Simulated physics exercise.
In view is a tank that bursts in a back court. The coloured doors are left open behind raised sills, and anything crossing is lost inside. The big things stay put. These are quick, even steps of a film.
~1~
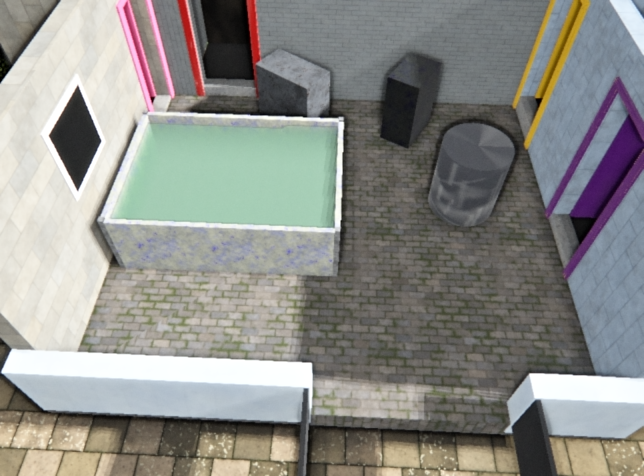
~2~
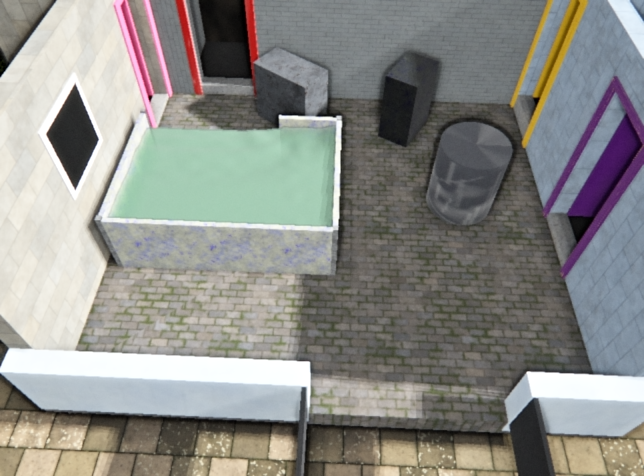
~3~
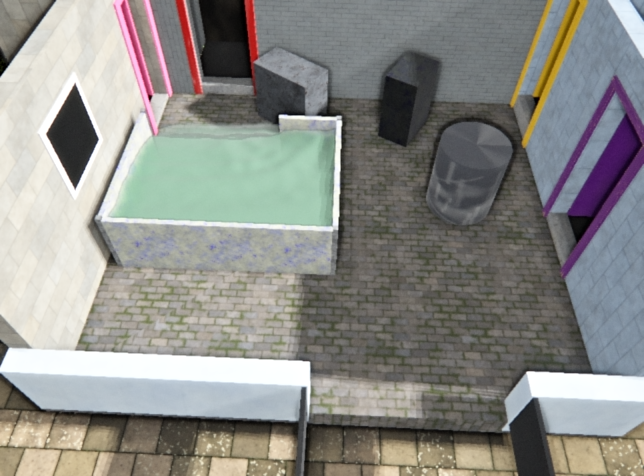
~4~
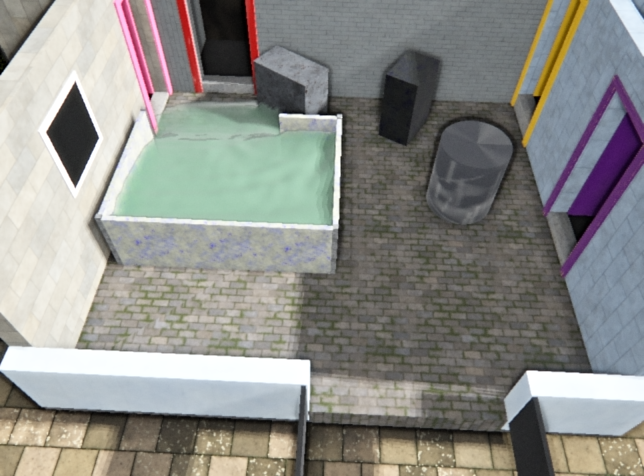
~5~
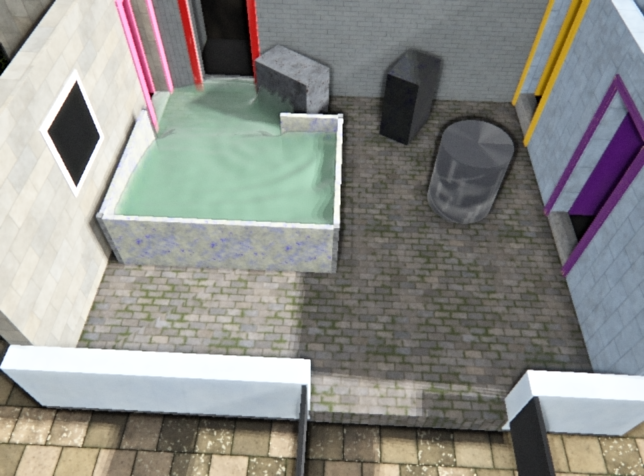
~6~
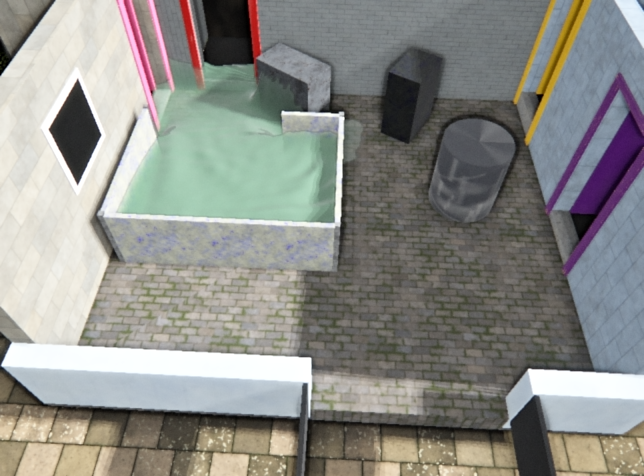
A pale-walled rectangular tank of green water stands at the left of a paved back court, seen from high above by a nearly still camera. Pink and red doorways lie behind it, yellow and purple ones to the right, with two grey blocks and a grey cylinder nearby. The tank's far side opens, and water pours out backward, spreads around the nearer block to the red doorway, and edges rightward past the back corner.
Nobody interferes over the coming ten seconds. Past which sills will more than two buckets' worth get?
The red door lets more than two buckets past; the yellow door keeps it to two buckets or less; the purple door keeps it to two buckets or less; the pink door lets more than two buckets past.
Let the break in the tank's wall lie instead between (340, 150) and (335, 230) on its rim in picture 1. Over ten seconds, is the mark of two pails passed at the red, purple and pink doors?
The red door remains below, the purple door exceeds the limit, the pink door exceeds the limit.
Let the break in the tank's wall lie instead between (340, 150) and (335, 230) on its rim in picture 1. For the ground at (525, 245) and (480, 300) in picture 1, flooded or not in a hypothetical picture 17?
Order as given: Inundated, then inundated.
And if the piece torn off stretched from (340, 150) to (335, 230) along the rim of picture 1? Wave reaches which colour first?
The one in purple.
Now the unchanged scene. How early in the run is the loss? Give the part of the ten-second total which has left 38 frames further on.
My estimate is roughly 90 percent.
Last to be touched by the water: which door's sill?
I'd go with the door marked purple.
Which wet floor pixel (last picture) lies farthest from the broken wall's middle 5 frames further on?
I'd say around (426, 103).
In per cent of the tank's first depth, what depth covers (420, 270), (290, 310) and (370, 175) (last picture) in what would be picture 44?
In the order asked, some 2, 0 and 2 in a hundred.
A moment on, water covers 25 % of the floor; the red door far over two buckets in, the yellow door not reached, the purple door not reached, the pink door far over two buckets in.
Next, water covers 35 % of the floor; the red door far over two buckets in, the yellow door not reached, the purple door not reached, the pink door far over two buckets in.
Then, water covers 45 % of the floor; the red door far over two buckets in, the yellow door wet at the sill, nothing in, the purple door wet at the sill, nothing in, the pink door far over two buckets in.
Later, water covers 70 % of the floor; the red door far over two buckets in, the yellow door wet at the sill, nothing in, the purple door wet at the sill, nothing in, the pink door far over two buckets in.
In the end, water covers 95 % of the floor; the red door far over two buckets in, the yellow door wet at the sill, nothing in, the purple door wet at the sill, nothing in, the pink door far over two buckets in.
